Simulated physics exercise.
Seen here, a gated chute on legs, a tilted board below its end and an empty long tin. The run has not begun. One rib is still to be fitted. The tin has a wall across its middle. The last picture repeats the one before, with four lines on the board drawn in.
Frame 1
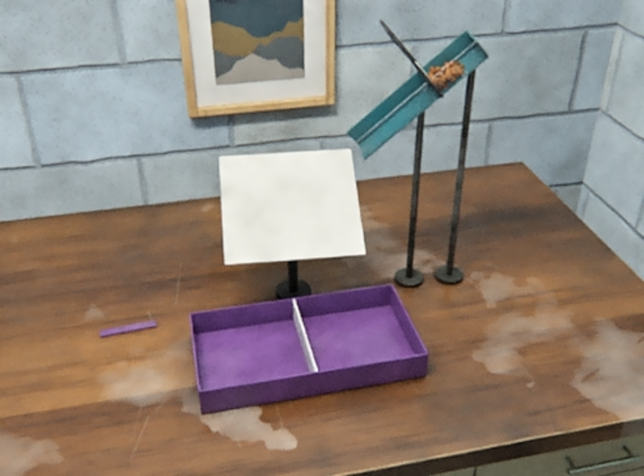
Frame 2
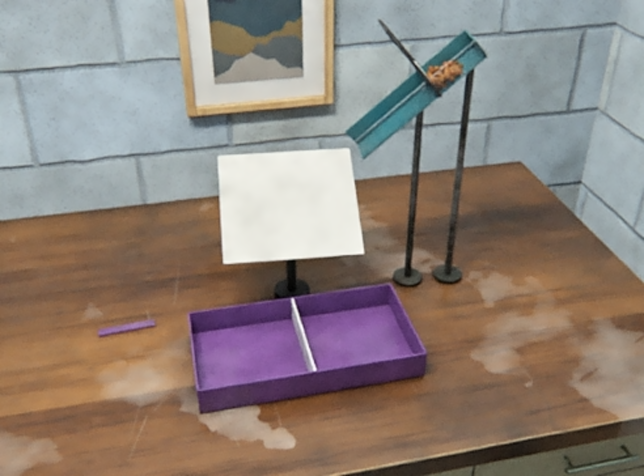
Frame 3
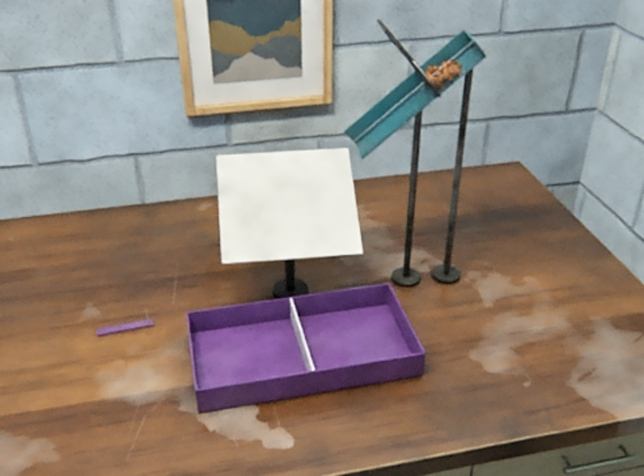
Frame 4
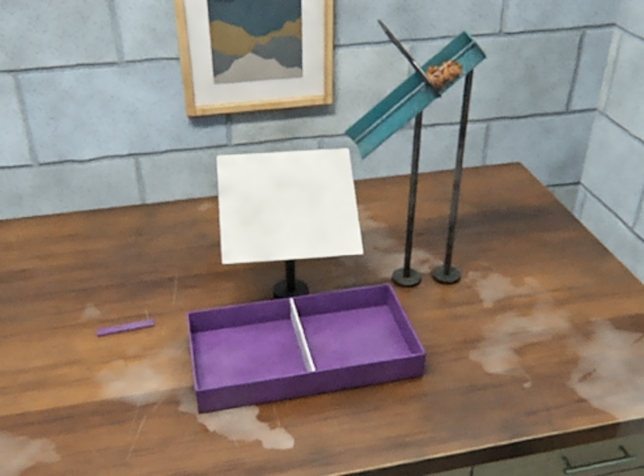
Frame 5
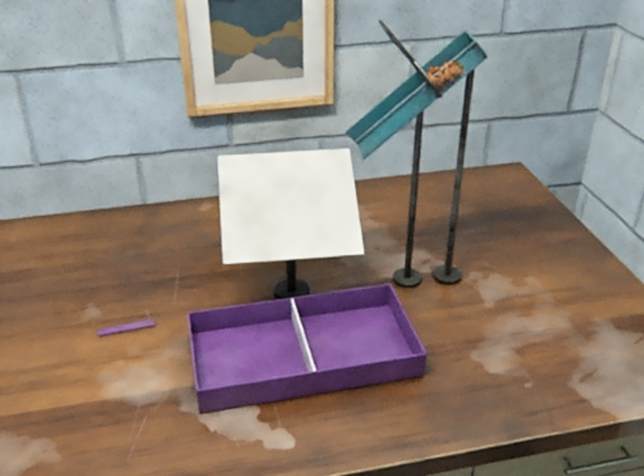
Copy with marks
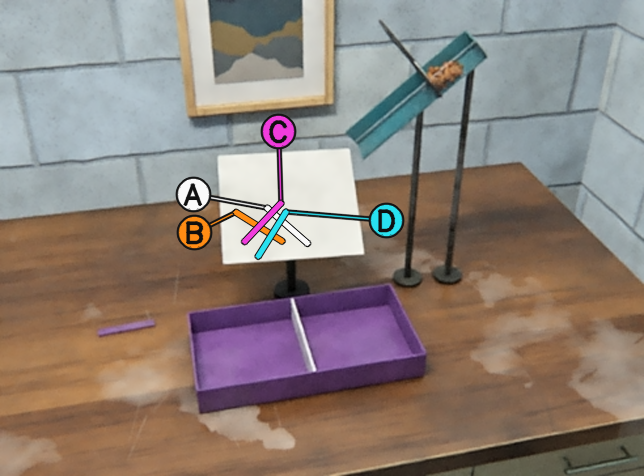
Purple divided tin sitting empty on a wooden table before a tilted white board and a teal chute holding brown balls, nothing moving.
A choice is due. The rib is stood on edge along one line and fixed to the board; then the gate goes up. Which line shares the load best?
B is best.
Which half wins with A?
More lands on the right.
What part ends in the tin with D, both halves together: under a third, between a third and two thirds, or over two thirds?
It is over two thirds.
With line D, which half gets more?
More lands on the left.
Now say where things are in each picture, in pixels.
The first picture shows load behind the gate at (445, 78), cereal balls; lip of the chute at (362, 153), sloping fairly steeply.
The second picture shows middle of the board at (289, 203), tilted fairly steeply; middle of its low edge at (295, 258); of its high edge at (284, 152).
The third picture shows front corners of the tin at (196, 390) and (425, 353); front end of its middle wall at (314, 371).
The fourth picture shows middle of the load at (443, 78); lip at (360, 152).
The fifth picture shows middle of the load at (444, 78); lip at (361, 152).
On the marked copy, line A from (267, 208) to (307, 243); line B from (235, 212) to (282, 241); line C from (280, 203) to (244, 241); line D from (285, 211) to (258, 256).
If A is chosen, of what is caught, a small part in the left half, most in the right.
If B is chosen, of what is caught, about half in the left half, about half in the right.
If C is chosen, of what is caught, most in the left half, a small part in the right.
If D is chosen, of what is caught, most in the left half, about a quarter in the right.
